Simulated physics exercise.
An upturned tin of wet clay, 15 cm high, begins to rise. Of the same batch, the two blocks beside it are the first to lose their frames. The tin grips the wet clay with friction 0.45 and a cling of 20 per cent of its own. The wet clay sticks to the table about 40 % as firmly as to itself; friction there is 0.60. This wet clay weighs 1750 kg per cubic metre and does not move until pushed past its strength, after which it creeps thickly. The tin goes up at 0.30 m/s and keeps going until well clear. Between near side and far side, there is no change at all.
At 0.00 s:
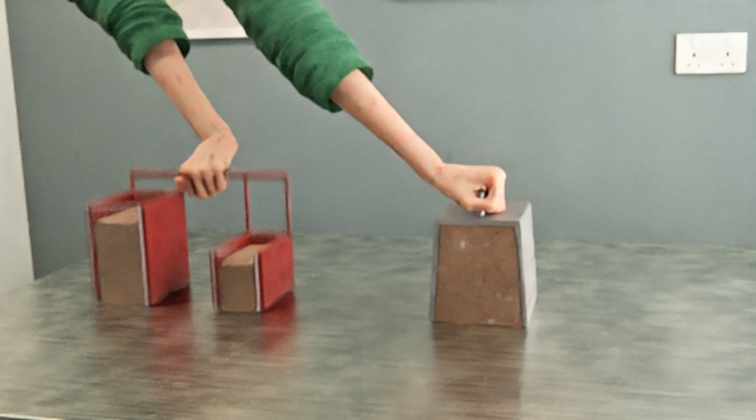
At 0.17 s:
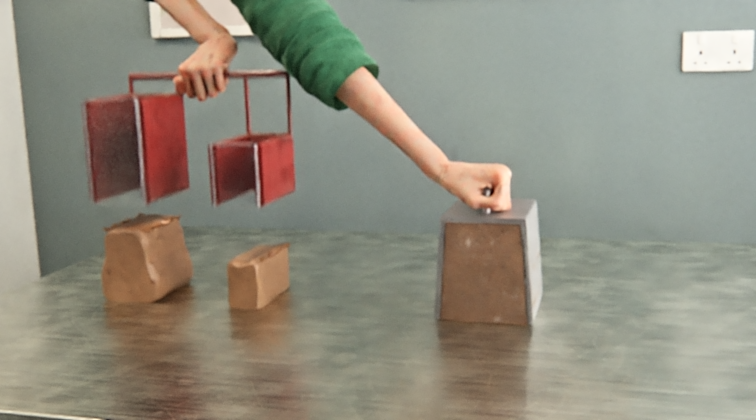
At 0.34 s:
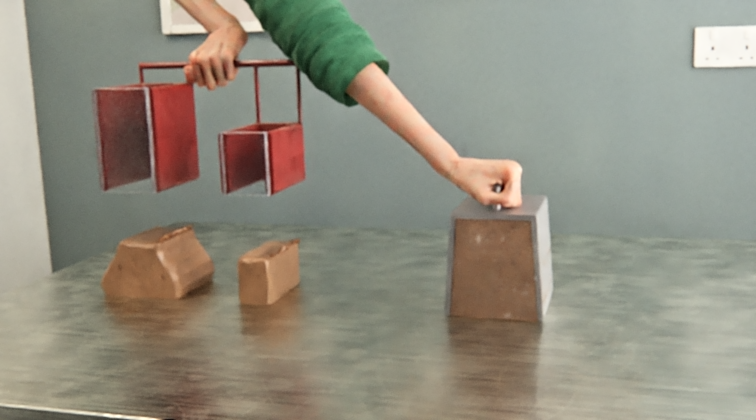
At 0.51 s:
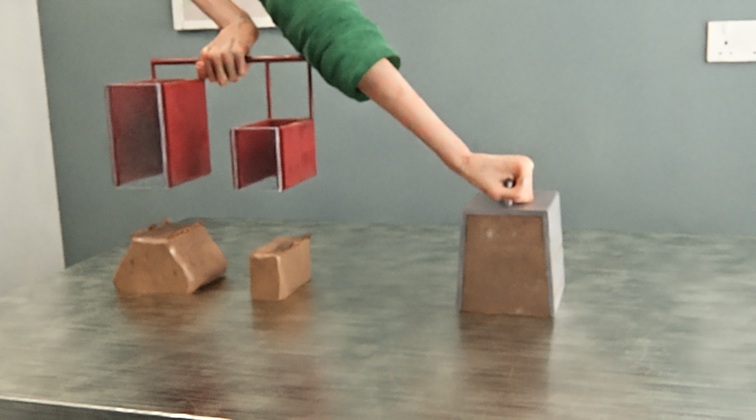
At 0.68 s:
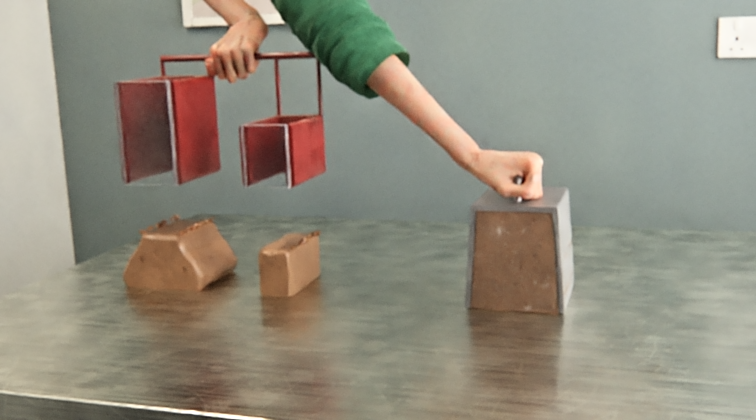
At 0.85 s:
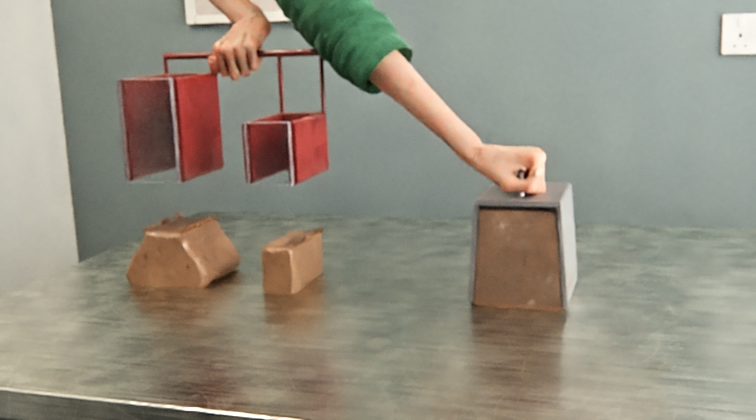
On a tabletop, one hand lifting red casings off two clay blocks, the left one sagging, another hand gripping a grey tin.
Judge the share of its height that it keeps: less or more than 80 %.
It ends up smaller than 80 per cent.
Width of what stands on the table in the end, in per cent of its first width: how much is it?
I'd put it at some 160 %.
By 1.12 s, the tin is up by 8.1 cm.
By 1.45 s, the tin is up by 18 cm; what stands on the table is 71 % of the tin's depth.
By 1.77 s, the tin is up by 27 cm; what stands on the table is 71 % of the tin's depth.
By 2.09 s, the tin is up by 27 cm; what stands on the table is 71 % of the tin's depth.
By 2.19 s, at the end, the tin is up by 27 cm; what stands on the table is 71 % of the tin's depth.
